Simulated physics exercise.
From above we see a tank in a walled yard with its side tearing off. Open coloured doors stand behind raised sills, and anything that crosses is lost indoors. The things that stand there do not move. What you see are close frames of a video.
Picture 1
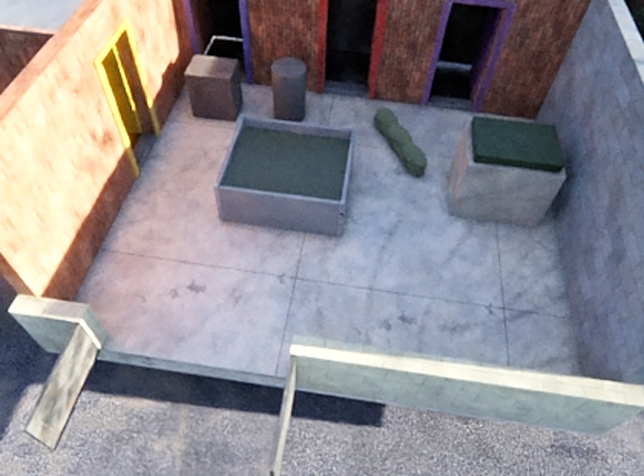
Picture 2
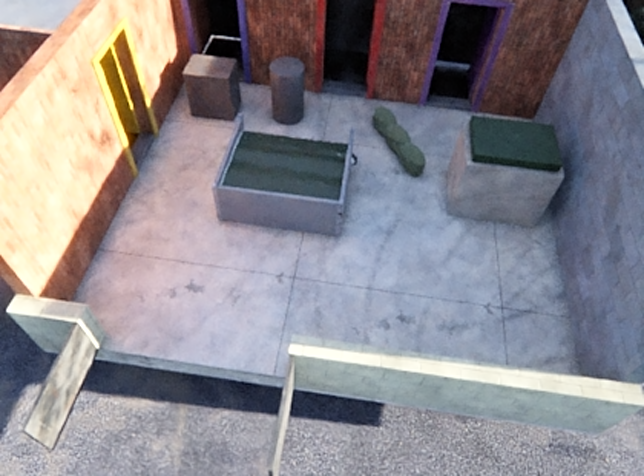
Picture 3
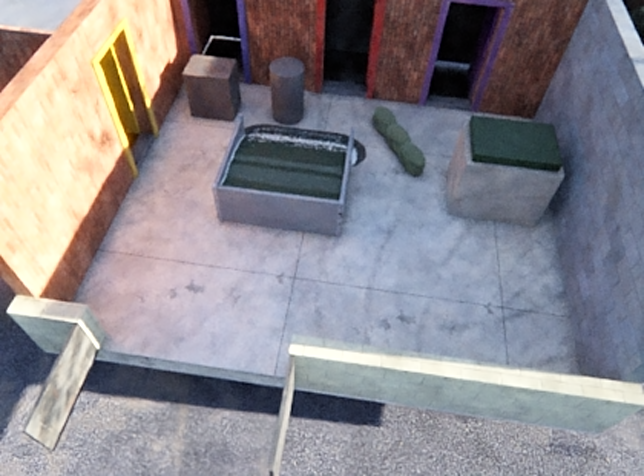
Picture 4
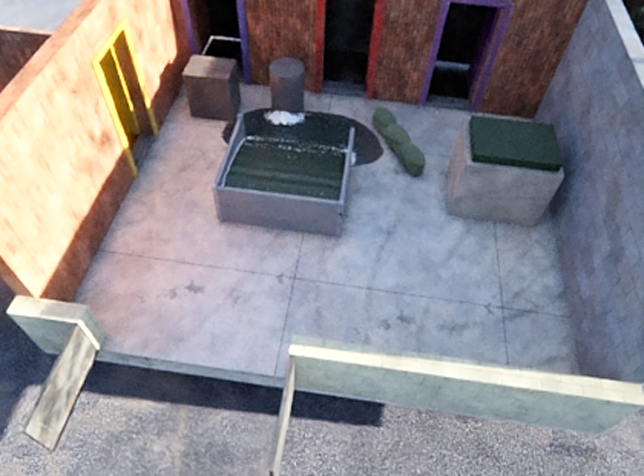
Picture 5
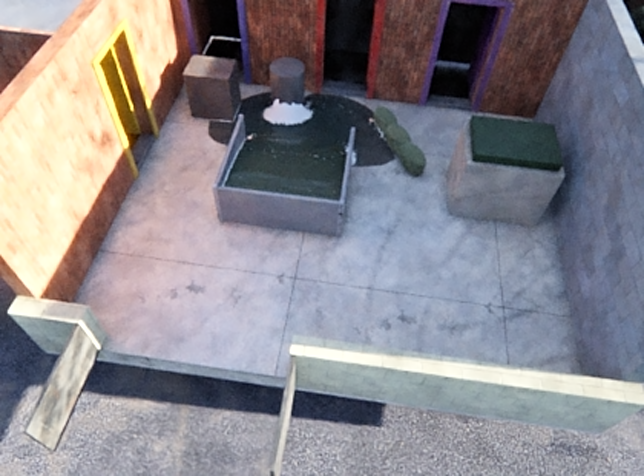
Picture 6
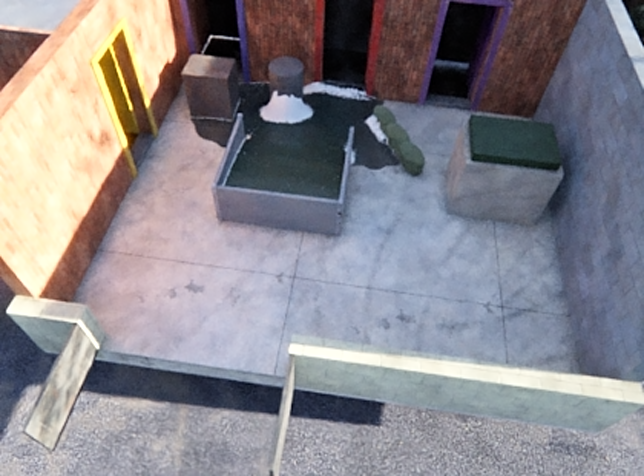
In a walled yard, a tank's far side opens and dark water spreads around the cylinder behind it.
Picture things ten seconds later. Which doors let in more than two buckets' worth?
Red door - yes; blue door - yes; yellow door - no; purple door - no.
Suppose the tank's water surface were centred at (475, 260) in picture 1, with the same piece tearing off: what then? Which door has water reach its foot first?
First comes the purple-painted one.
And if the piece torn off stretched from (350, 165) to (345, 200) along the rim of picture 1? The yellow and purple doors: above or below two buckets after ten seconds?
Taking them in order, the yellow one misses the mark, then the purple one misses the mark.
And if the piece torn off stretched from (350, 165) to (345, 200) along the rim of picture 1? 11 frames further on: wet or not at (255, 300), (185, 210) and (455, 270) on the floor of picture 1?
Unwetted, unwetted, submerged.
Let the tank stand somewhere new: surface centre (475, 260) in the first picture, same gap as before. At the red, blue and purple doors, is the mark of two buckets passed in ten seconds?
Taking the doors in order, the red door remains below, the blue door remains below and the purple door crosses the line.
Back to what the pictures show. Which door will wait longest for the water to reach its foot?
My answer: The door marked yellow.
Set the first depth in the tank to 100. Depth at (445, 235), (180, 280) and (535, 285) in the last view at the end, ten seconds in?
Approx. values, in order: 2 %, 2 %, 8 %.
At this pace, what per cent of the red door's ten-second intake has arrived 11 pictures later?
Near 75 in a hundred.
A moment on, water covers 20 % of the floor; the red door far over two buckets in, the blue door under two buckets in, the yellow door not reached, the purple door wet at the sill, nothing in.
Next, water covers 30 % of the floor; the red door far over two buckets in, the blue door over two buckets in, the yellow door wet at the sill, nothing in, the purple door wet at the sill, nothing in.
Then, water covers 50 % of the floor; the red door far over two buckets in, the blue door over two buckets in, the yellow door wet at the sill, nothing in, the purple door wet at the sill, nothing in.
Later, water covers 85 % of the floor; the red door far over two buckets in, the blue door over two buckets in, the yellow door wet at the sill, nothing in, the purple door wet at the sill, nothing in.
In the end, water covers 90 % of the floor; the red door far over two buckets in, the blue door over two buckets in, the yellow door wet at the sill, nothing in, the purple door wet at the sill, nothing in.
